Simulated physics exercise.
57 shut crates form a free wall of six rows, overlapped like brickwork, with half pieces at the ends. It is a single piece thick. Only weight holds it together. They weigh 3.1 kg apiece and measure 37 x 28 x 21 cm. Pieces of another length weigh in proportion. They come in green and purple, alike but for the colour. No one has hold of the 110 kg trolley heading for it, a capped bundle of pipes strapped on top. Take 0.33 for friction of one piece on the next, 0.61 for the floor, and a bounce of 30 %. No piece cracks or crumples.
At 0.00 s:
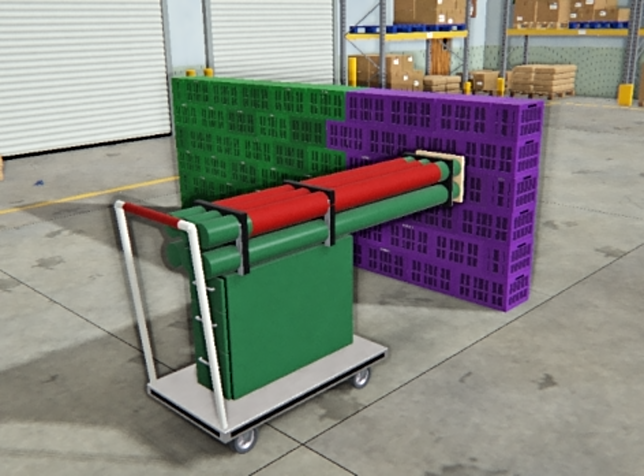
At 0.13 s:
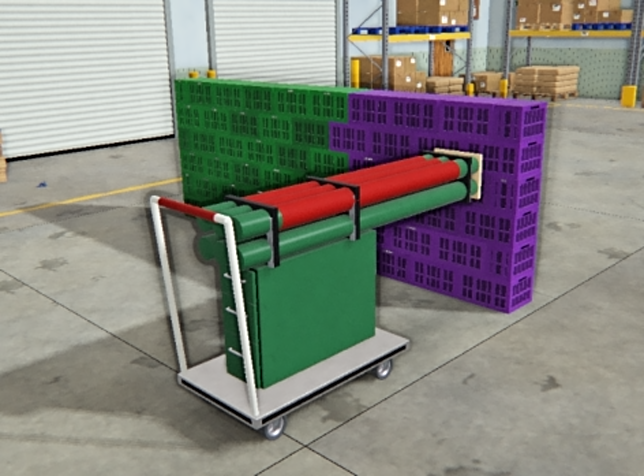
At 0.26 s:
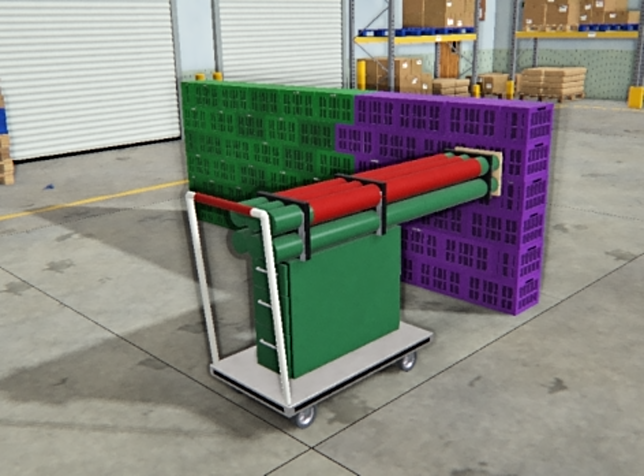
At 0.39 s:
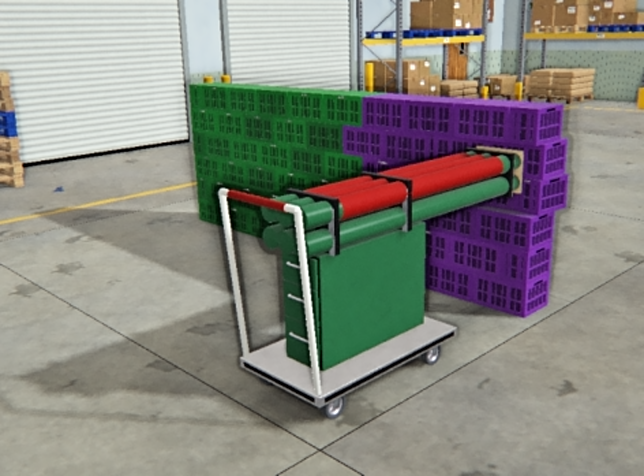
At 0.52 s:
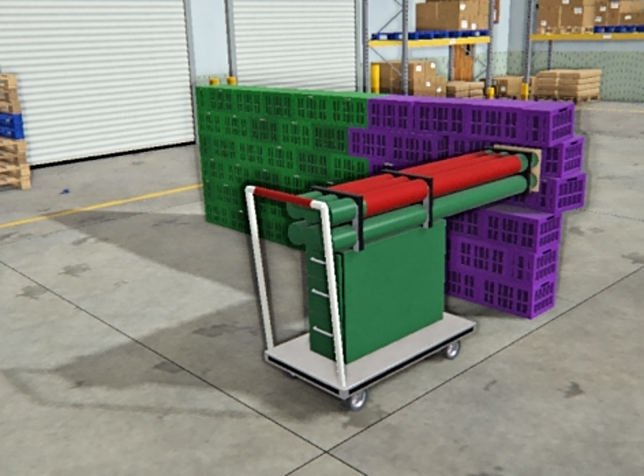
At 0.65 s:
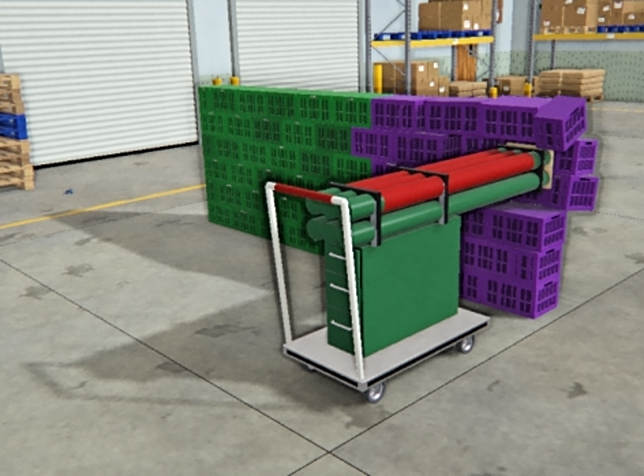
A wall of green and purple crates stood in a warehouse as a trolley loaded with red and green tubes rolled right into its purple end, pushing several crates out of line and tilting some.
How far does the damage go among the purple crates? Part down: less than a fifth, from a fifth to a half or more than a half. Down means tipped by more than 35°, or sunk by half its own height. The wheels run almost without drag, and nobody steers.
Between a fifth and a half of them.
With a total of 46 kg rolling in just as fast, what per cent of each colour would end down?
In that case purple 30, green 0 per cent.
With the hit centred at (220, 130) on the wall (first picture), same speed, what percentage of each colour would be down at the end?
In that case purple 0, green 30 per cent.
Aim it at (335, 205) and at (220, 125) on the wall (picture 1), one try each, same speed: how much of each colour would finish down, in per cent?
Purple 50 then 0, green 30 then 30 per cent.
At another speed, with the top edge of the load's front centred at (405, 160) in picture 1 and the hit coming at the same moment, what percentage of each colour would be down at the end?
Then purple 20, green 0 per cent.
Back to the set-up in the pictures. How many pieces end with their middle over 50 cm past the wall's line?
About 6.
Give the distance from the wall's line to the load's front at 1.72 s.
About 85 cm past it.
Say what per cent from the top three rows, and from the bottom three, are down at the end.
Top 20, bottom 0 per cent.
By 0.76 s, load 37 cm past the wall's line, still rolling; 2 of the 24 purple crates down (2 of 57 in all colours); top purple crate unmoved.
By 0.98 s, load 51 cm past the wall's line, still rolling; 6 of the 24 purple crates down (6 of 57 in all colours); top purple crate unmoved.
By 1.32 s, load 72 cm past the wall's line, still rolling; 7 of the 24 purple crates down (7 of 57 in all colours); top purple crate unmoved.
By 1.72 s, load 86 cm past the wall's line, still rolling; 7 of the 24 purple crates down (7 of 57 in all colours); top purple crate moved 17 mm.
When it is over (3.2 s), load 86 cm past the wall's line, stopped; 7 of the 24 purple crates down (7 of 57 in all colours); top purple crate moved 17 mm; top green crate unmoved. That is 29 per cent. In pixels of the last frame, middles, top purple crate near (406, 113), top green crate near (293, 104).
